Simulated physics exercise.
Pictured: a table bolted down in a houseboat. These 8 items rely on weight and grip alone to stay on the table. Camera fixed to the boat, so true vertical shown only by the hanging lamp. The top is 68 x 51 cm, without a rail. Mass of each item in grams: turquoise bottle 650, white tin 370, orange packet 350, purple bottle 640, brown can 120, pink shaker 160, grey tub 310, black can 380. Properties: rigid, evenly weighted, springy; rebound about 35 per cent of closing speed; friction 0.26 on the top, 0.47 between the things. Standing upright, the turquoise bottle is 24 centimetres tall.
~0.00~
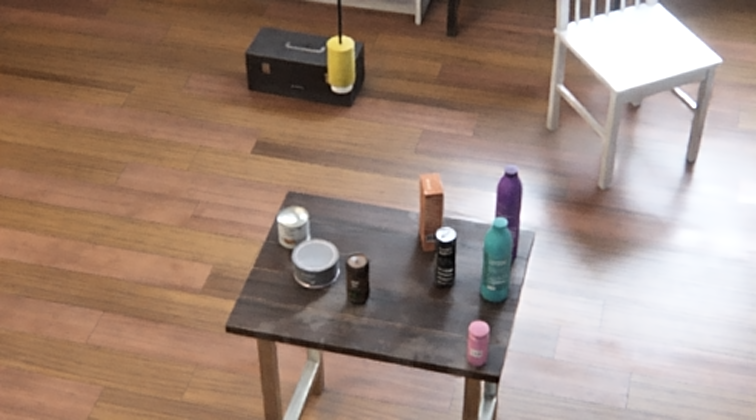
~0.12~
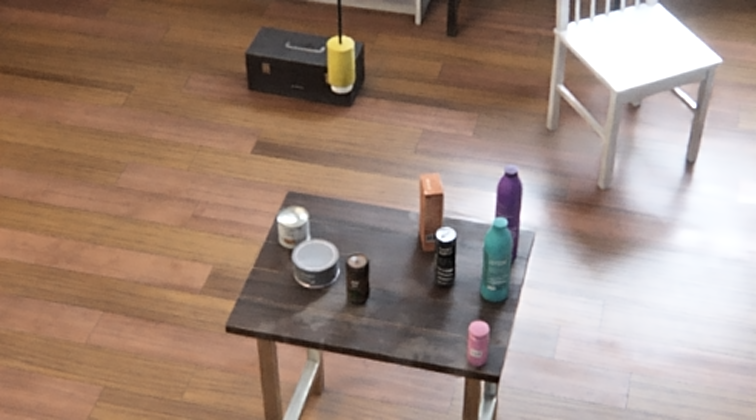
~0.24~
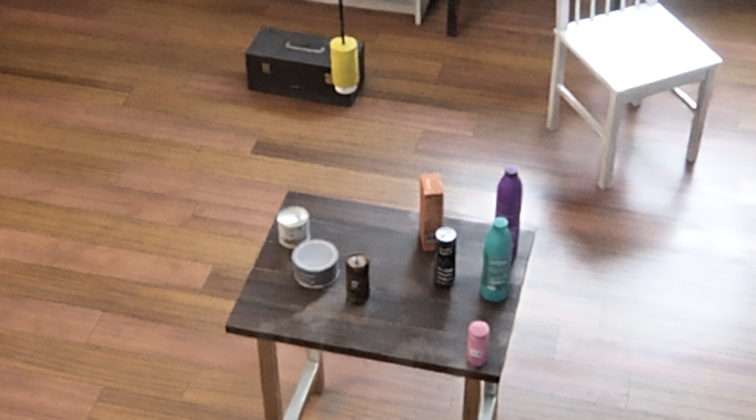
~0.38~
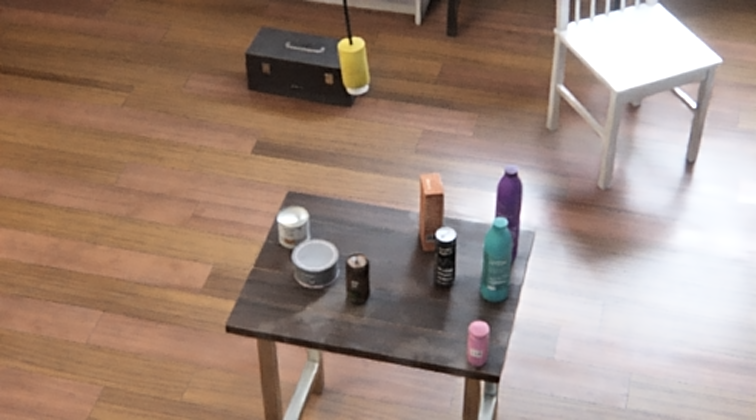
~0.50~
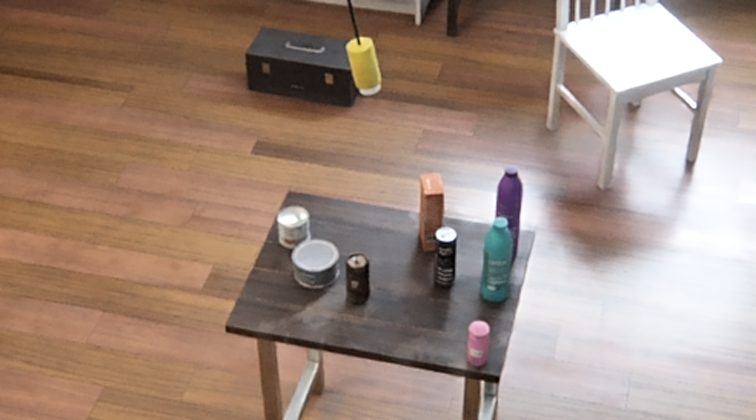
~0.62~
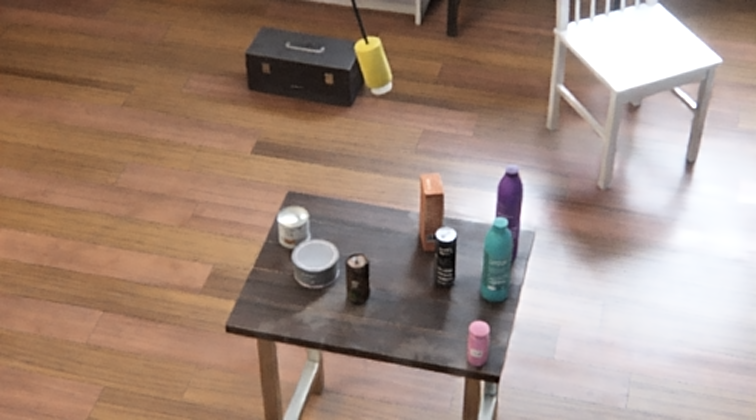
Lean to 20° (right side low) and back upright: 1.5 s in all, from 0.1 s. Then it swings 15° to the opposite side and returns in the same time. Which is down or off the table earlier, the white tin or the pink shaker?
Latter.
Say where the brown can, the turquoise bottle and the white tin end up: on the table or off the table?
When everything stops, the brown can is still in bounds, the turquoise bottle is out of bounds, and the white tin is still in bounds.
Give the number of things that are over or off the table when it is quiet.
That gives 3.
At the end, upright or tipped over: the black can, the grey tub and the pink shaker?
Outcome noted - the black can survives without falling, the grey tub survives without falling, the pink shaker ends up fallen.
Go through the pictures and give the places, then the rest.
Boat level; white tin (294, 227); pink shaker (478, 344), in the first picture.
Boat level; purple bottle (508, 213); brown can (358, 279), in the second picture.
Boat heeled 2°, right side down; grey tub (316, 264); black can (445, 258), in the third picture.
Boat heeled 6°, right side down; turquoise bottle (497, 258); orange packet (431, 213), in the fourth picture.
Boat heeled 11°, right side down; purple bottle (508, 213); brown can (358, 279), in the fifth picture.
Boat heeled 16°, right side down; white tin (294, 227); pink shaker (479, 344), in the sixth picture.
After 1.22 s, boat heeled 10°, right side down; turquoise bottle, purple bottle and pink shaker now off the table; white tin moved 12 cm near (337, 235); orange packet moved 12 cm.
After 1.52 s, boat level; white tin moved 15 cm near (349, 237); orange packet moved 16 cm; black can moved 16 cm.
In the end (3.6 s), off the table, turquoise bottle, purple bottle and pink shaker; not toppled but over 5 cm from the start, white tin, orange packet, brown can, grey tub and black can. At the end, from the last picture's camera, white tin near (349, 237). White tin was never lost; pink shaker went at 1.04 s.
